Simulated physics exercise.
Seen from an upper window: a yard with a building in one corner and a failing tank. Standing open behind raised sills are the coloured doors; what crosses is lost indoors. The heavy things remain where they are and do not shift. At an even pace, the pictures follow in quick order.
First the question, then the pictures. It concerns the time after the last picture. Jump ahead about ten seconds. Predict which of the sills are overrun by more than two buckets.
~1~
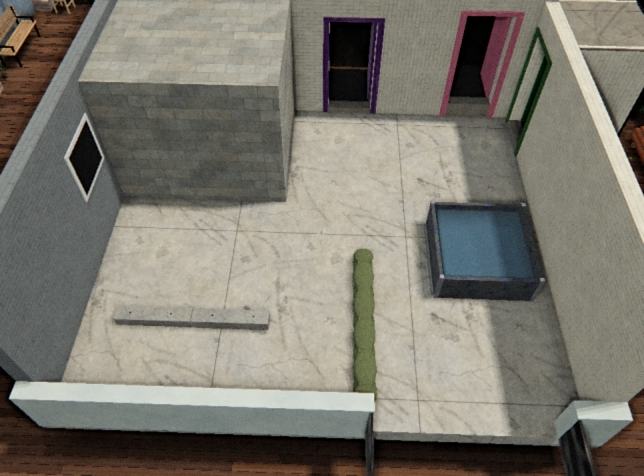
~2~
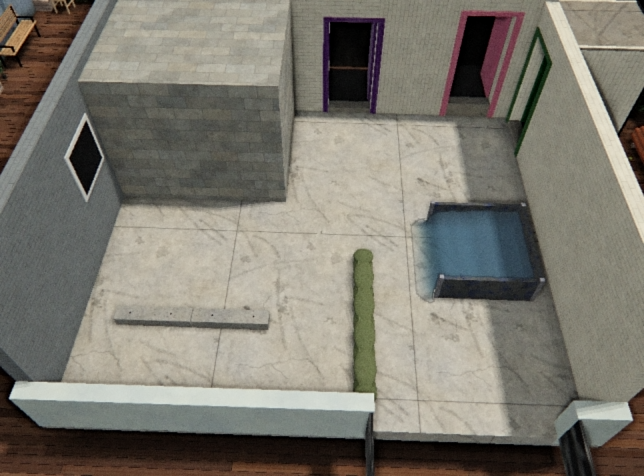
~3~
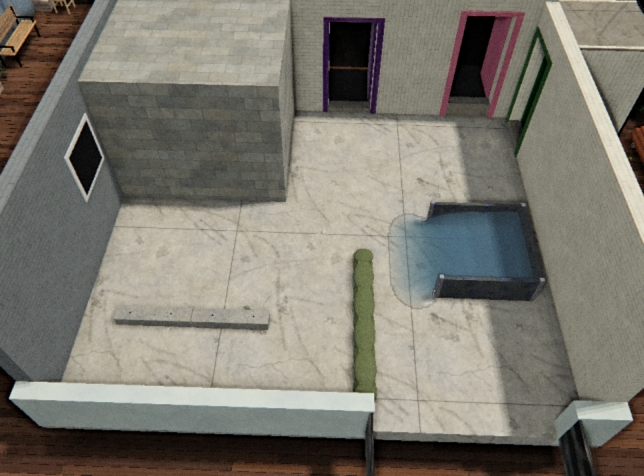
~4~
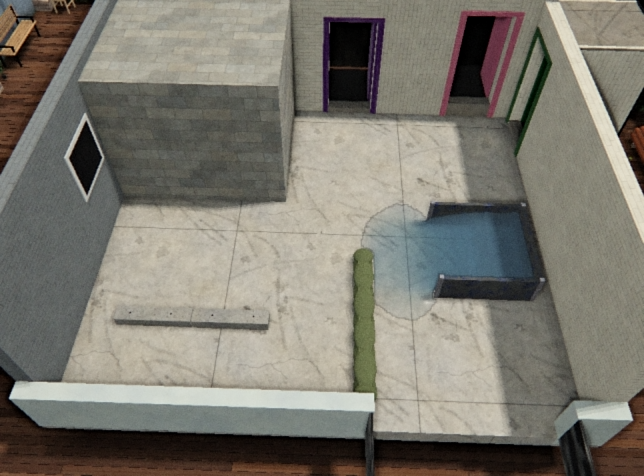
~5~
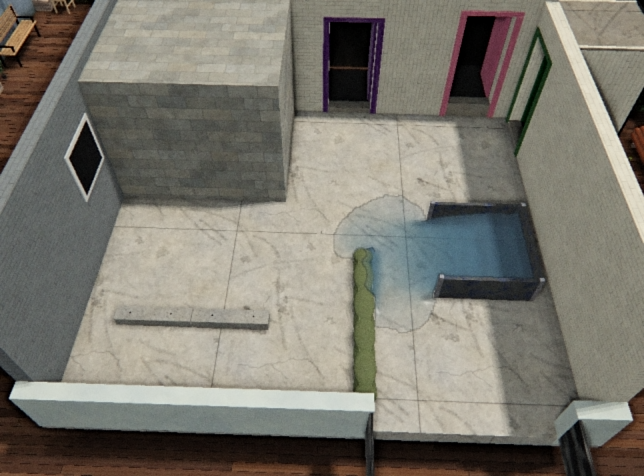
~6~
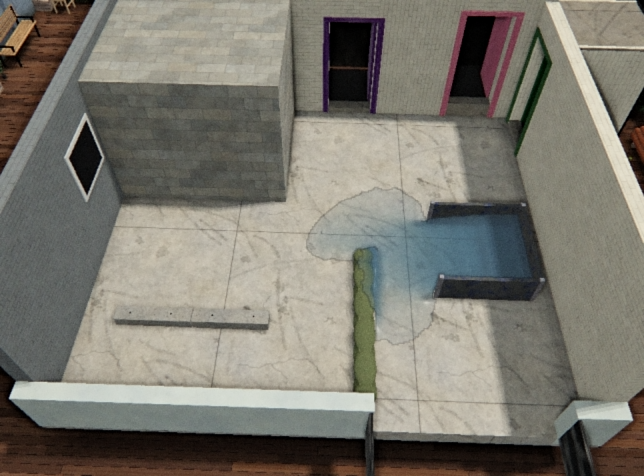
Result: The purple door will allow in no excess; the pink door will allow in no excess; the green door will allow in no excess.
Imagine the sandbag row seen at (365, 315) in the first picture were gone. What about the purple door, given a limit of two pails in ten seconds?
Then: Purple is under.
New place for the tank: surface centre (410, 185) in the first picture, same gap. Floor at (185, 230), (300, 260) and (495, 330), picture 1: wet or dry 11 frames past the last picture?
Soaked, soaked, bone-dry.
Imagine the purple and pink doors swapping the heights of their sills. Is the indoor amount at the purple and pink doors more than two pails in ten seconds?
Check - purple door: Does not overflow; pink door: Does not overflow.
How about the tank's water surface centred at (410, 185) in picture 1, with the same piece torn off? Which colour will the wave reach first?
The door you want is the one in purple.
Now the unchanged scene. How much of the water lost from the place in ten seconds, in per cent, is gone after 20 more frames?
About 50 per cent.
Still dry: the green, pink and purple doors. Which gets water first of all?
It's the purple door.
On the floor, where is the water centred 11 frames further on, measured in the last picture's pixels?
That puts it at around (384, 251).
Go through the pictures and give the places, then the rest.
Still water in the open tank at (483, 243), in the first picture.
The front is at (427, 297), out from the gap at (435, 252), in the second picture.
Water pours out at (435, 253) and has run to (413, 303), in the third picture.
Water pours out at (434, 254) and has run to (376, 295), in the fourth picture.
The front is at (340, 234), out from the gap at (434, 254), in the fifth picture.
Water pours out at (434, 254) and has run to (313, 241), in the sixth picture.
A moment on, water covers 20 % of the floor; the purple door not reached, the pink door not reached, the green door not reached.
Next, water covers 30 % of the floor; the purple door not reached, the pink door not reached, the green door not reached.
Then, water covers 45 % of the floor; the purple door wet at the sill, nothing in, the pink door not reached, the green door not reached.
Later, water covers 55 % of the floor; the purple door under two buckets in, the pink door wet at the sill, nothing in, the green door wet at the sill, nothing in.
In the end, water covers 65 % of the floor; the purple door under two buckets in, the pink door wet at the sill, nothing in, the green door wet at the sill, nothing in.
